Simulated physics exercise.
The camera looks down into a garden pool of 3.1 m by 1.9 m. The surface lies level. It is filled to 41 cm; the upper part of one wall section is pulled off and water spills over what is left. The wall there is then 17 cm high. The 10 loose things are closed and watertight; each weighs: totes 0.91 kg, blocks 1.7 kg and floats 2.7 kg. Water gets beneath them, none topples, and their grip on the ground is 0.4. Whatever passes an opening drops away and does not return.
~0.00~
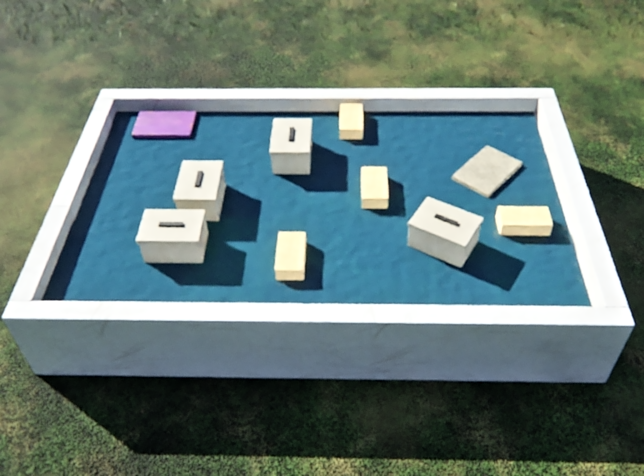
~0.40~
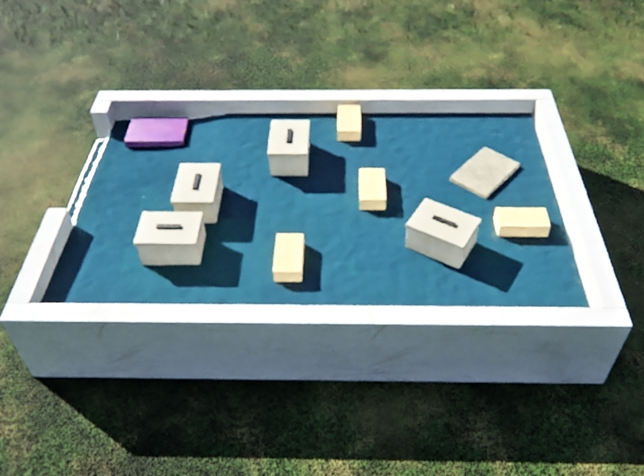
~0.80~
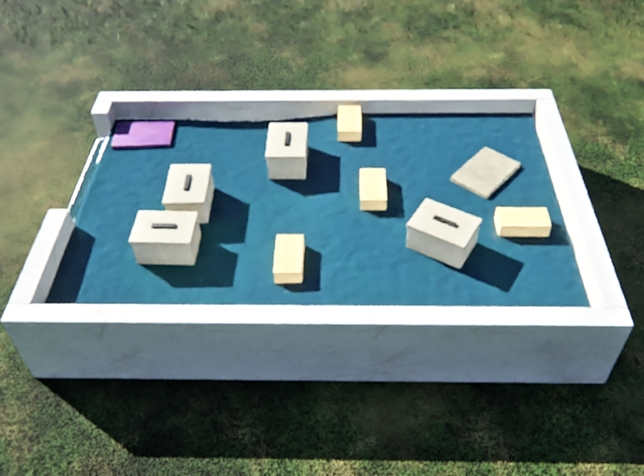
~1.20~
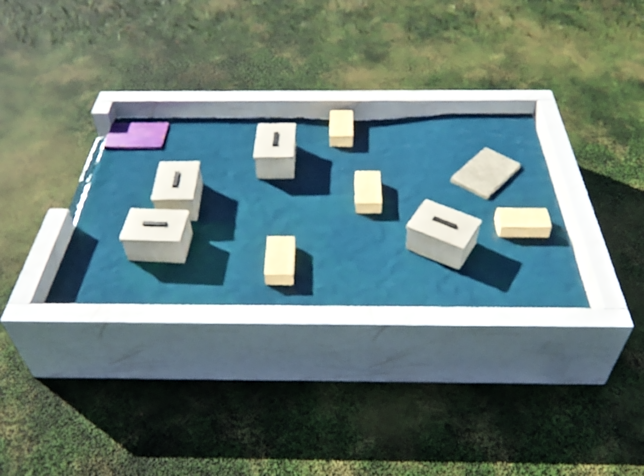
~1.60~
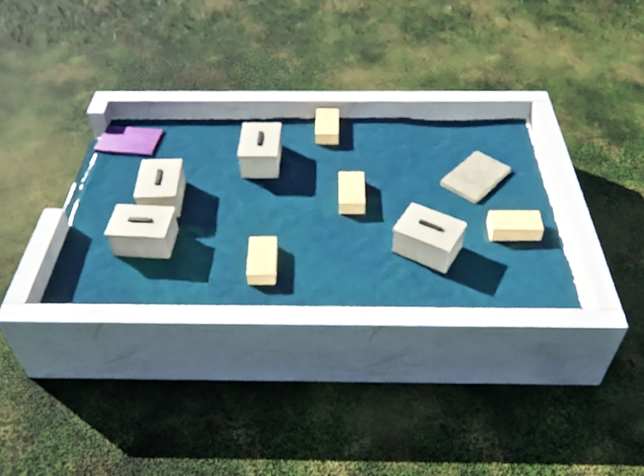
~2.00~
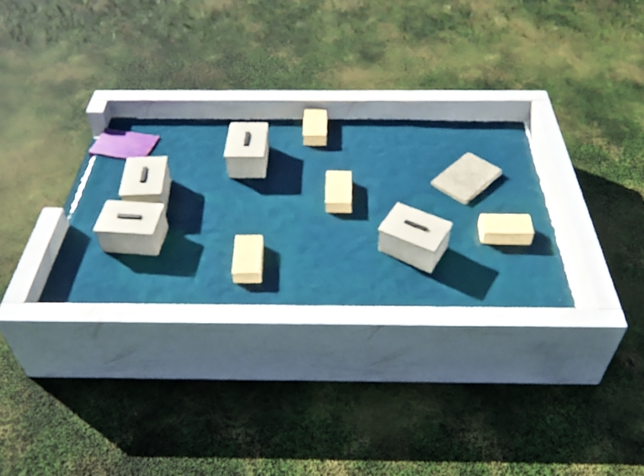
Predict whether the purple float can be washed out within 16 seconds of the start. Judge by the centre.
Purple float leaves.
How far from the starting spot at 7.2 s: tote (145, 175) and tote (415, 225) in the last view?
In that order: Gone out, 30 cm.
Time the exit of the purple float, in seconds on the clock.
Near 2.5 s.
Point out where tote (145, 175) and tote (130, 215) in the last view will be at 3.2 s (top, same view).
Around (101, 166) and (106, 202).
After 3.2 s the purple float has gone out; 1 of 10 are out; 9 afloat.
After 7.2 s the purple float has gone out; 3 of 10 are out; 7 afloat.
After 12.0 s the purple float has gone out; 3 of 10 are out; 7 afloat.
After 16.0 s the purple float has gone out; 3 of 10 are out; 7 afloat.
